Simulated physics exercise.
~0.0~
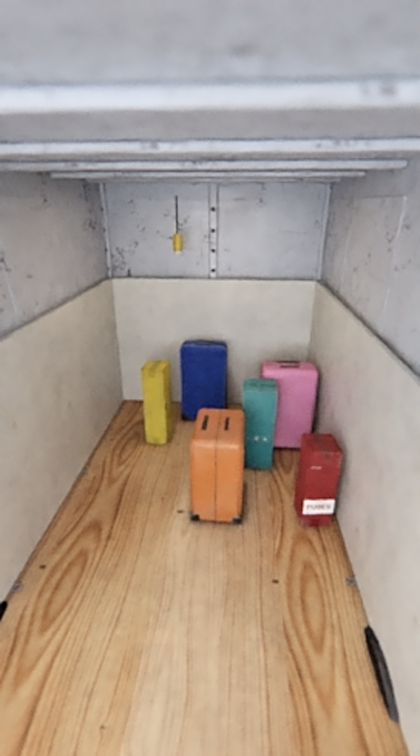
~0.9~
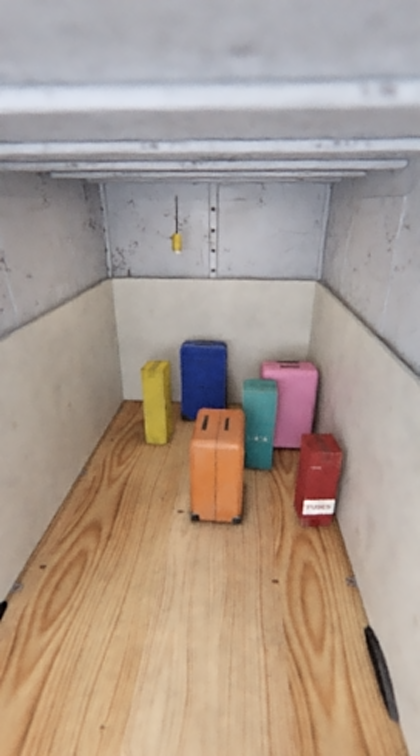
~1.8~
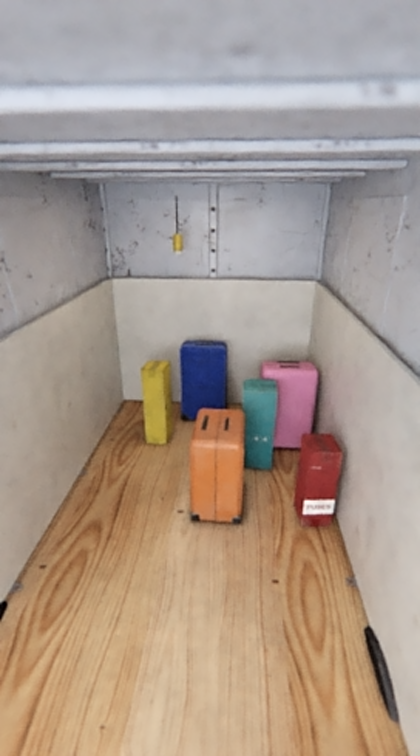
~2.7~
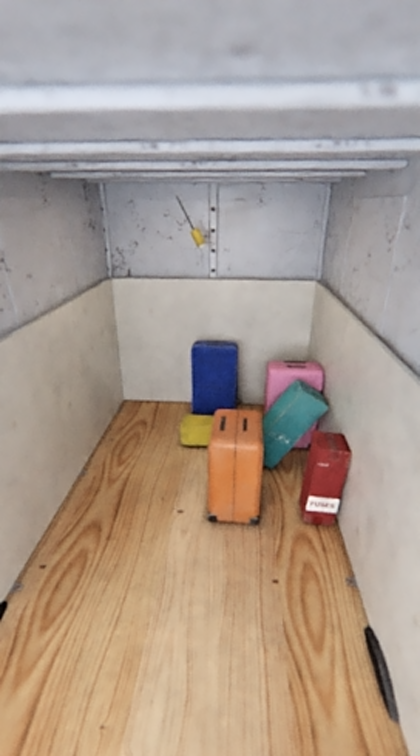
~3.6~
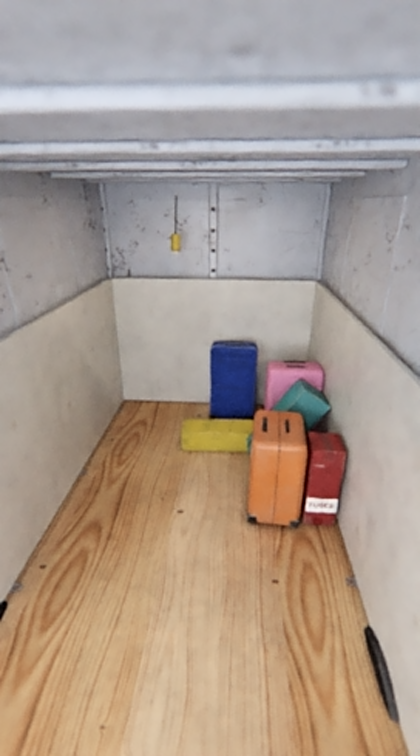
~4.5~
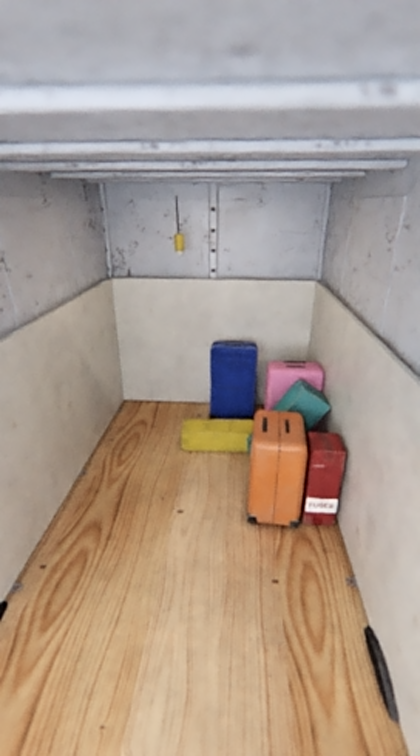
Six brightly coloured cases and boxes stand upright on the wood-grained floor of a van's load bay, seen from the rear towards the bulkhead. A yellow box is at the left, a blue case behind, an orange case in front, turquoise and pink ones to the right, and a red box near the right wall. At first all stay still beneath a hanging yellow lamp. Then the lamp swings, the yellow box topples rightward, the orange and blue cases slide right, and the turquoise box tips over against the pink case. Finally everything rests, with the yellow box on its side, the turquoise one leaning, and the orange case beside the nearly unmoved red box.
